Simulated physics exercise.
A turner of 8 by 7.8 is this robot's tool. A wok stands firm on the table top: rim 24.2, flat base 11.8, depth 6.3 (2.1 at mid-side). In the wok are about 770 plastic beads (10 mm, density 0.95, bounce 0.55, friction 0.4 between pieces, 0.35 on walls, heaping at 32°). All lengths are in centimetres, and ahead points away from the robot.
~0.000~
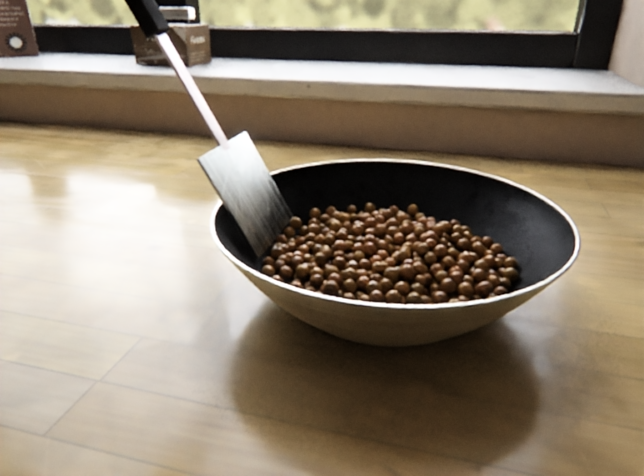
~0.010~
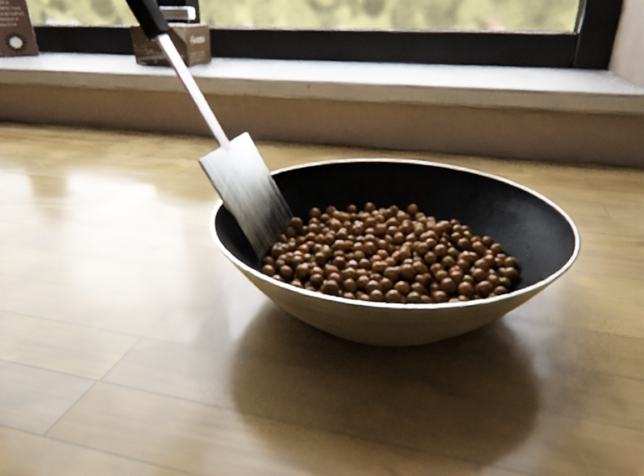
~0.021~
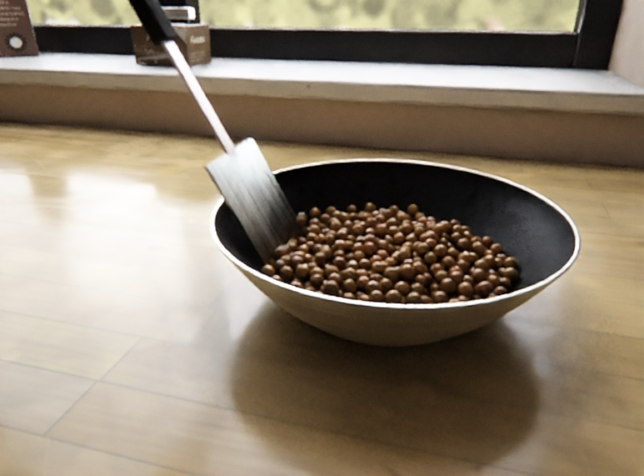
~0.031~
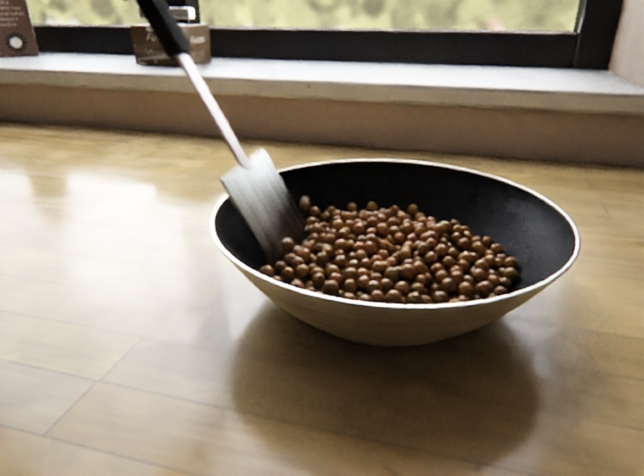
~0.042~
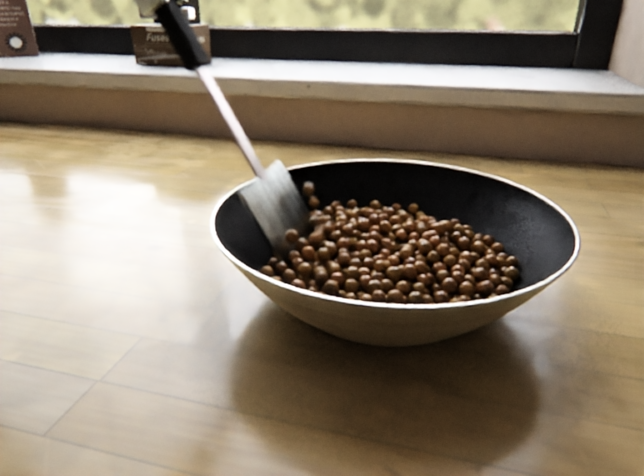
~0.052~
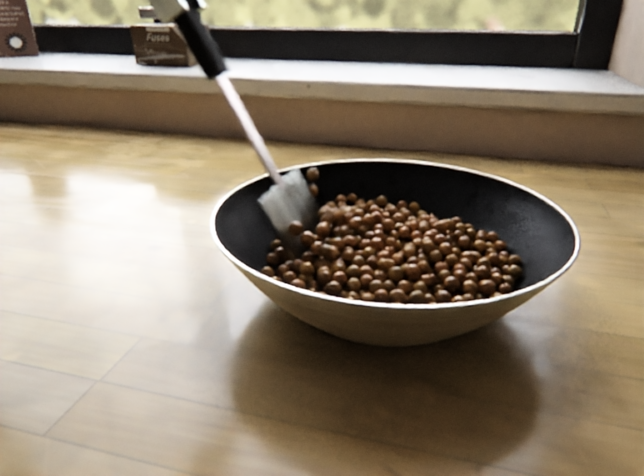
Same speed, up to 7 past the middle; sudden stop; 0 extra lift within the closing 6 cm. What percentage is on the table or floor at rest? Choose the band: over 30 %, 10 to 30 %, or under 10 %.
Over 30 %.
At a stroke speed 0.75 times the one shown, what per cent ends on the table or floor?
I'd put it around 35 per cent.
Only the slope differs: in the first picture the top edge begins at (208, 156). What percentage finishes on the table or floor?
Roughly 35%.
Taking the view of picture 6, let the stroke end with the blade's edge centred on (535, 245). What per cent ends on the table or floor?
50 %.
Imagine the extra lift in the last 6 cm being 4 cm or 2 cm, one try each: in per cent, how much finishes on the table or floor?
You'd get some 35 per cent with the first setting and some 40 per cent with the second.
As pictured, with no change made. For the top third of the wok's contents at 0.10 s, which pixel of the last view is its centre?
Centre: Roughly (439, 232) in the last picture.
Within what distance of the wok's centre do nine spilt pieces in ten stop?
Around 55 centimetres from the centre.
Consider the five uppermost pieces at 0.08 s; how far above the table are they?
Height: Approx. 8 cm.
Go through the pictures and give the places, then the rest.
Turner top edge at (223, 144), sloping 61°; upper third of the load around (387, 256), from x 270 to 510, top at y 210; 771 in the wok, in the first picture.
Turner top edge at (224, 145), sloping 61°; upper third of the load around (387, 256), from x 270 to 510, top at y 210, in the second picture.
Turner top edge at (230, 151), sloping 61°; upper third of the load around (388, 256), from x 270 to 510, top at y 210, in the third picture.
Turner top edge at (244, 163), sloping 61°; upper third of the load around (386, 256), from x 265 to 510, top at y 205, in the fourth picture.
Turner top edge at (261, 175), sloping 61°; upper third of the load around (383, 249), from x 265 to 510, top at y 190, in the fifth picture.
Turner top edge at (279, 183), sloping 61°; upper third of the load around (381, 247), from x 265 to 515, top at y 175; 771 in the wok, in the sixth picture.
After 0.08 s, sloping 61°, highest piece 10 above the table; 771 in the wok.
After 0.10 s, sloping 61°, highest piece 12 above the table; 770 in the wok, 1 on the blade or in flight.
After 0.32 s, sloping 61°, highest piece 14 above the table; 440 in the wok, 81 on the table or floor, 250 on the blade or in flight.
After 1.37 s, sloping 61°, highest piece 7 above the table; 440 in the wok, 331 on the table or floor.
At rest, 440 in the wok, 331 on the table or floor. That is 43 % on the table or floor.
